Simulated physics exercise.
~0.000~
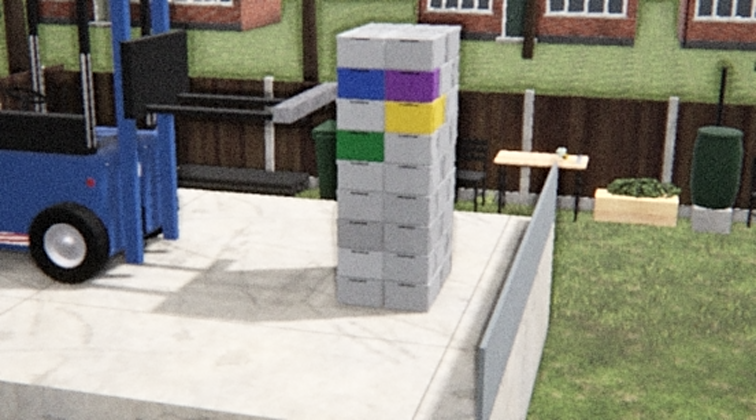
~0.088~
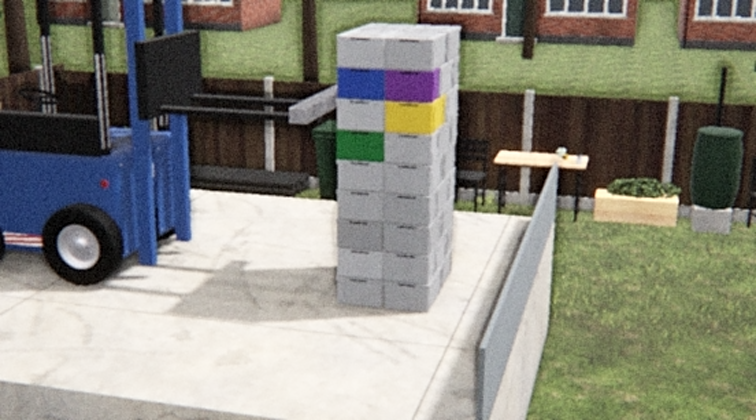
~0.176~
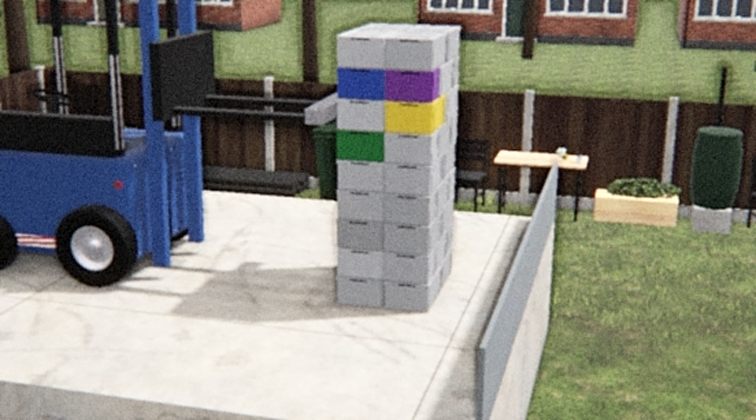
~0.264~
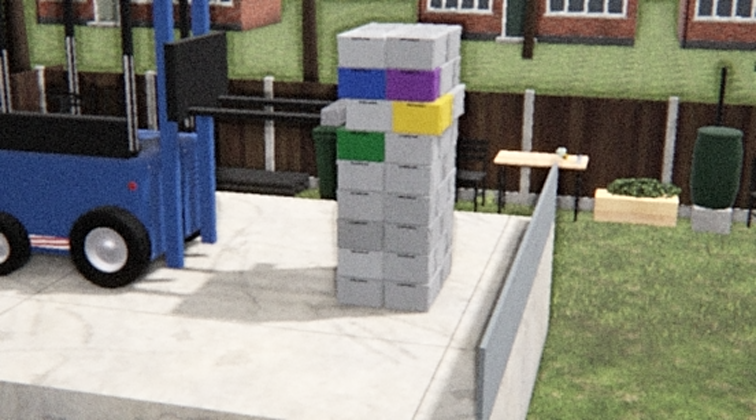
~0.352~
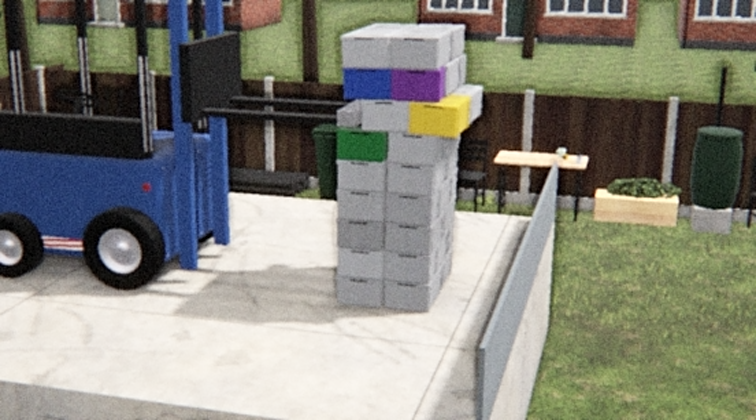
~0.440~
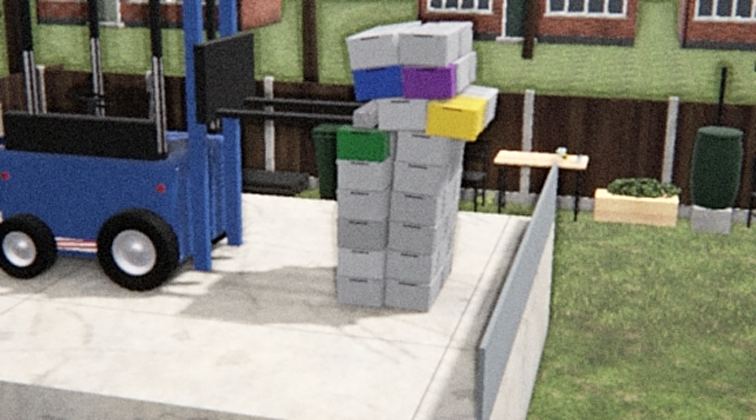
A tall stack of pale grey totes, with blue, purple, yellow and green ones among them, stands on a concrete platform beside a low board and grass, seen from a steady, slightly raised view. From the left, a blue forklift rolls rightward, its raised forks pressing a beam into the upper stack. The yellow tote slides out to the right, then the blue, purple and top totes shift and tilt.
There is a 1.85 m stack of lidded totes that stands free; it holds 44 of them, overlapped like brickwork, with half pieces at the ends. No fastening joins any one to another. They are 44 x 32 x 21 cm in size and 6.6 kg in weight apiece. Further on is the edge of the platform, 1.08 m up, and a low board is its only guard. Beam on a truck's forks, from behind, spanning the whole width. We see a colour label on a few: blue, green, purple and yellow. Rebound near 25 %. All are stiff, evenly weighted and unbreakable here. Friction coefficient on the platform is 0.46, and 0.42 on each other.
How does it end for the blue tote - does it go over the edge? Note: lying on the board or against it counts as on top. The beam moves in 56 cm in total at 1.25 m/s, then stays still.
The blue tote stays in position.
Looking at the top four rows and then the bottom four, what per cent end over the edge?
That's 60% up top and 0% at the bottom.
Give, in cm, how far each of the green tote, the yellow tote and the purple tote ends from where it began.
Start to finish, close to green 0, yellow 250, purple 380 centimetres.
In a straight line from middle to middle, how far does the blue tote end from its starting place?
I'd say close to 145 cm away from its start.
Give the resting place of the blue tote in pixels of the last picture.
It stops roughly at (397, 303).
Around 0.72 s, none of the 44 totes over the edge, 29 disturbed; blue tote tipped 34°; yellow tote tipped 65°, 18 cm lower.
Around 1.20 s, 2 of the 44 totes over the edge; blue tote on its side; yellow tote upside down.
Around 1.90 s, 14 of the 44 totes over the edge; blue tote on its side; purple tote upside down.
Finally (3.8 s), 14 of the 44 totes over the edge; blue tote on its side; purple tote on its side; yellow tote on its side. Seen by the last camera, middles, blue tote near (397, 303).
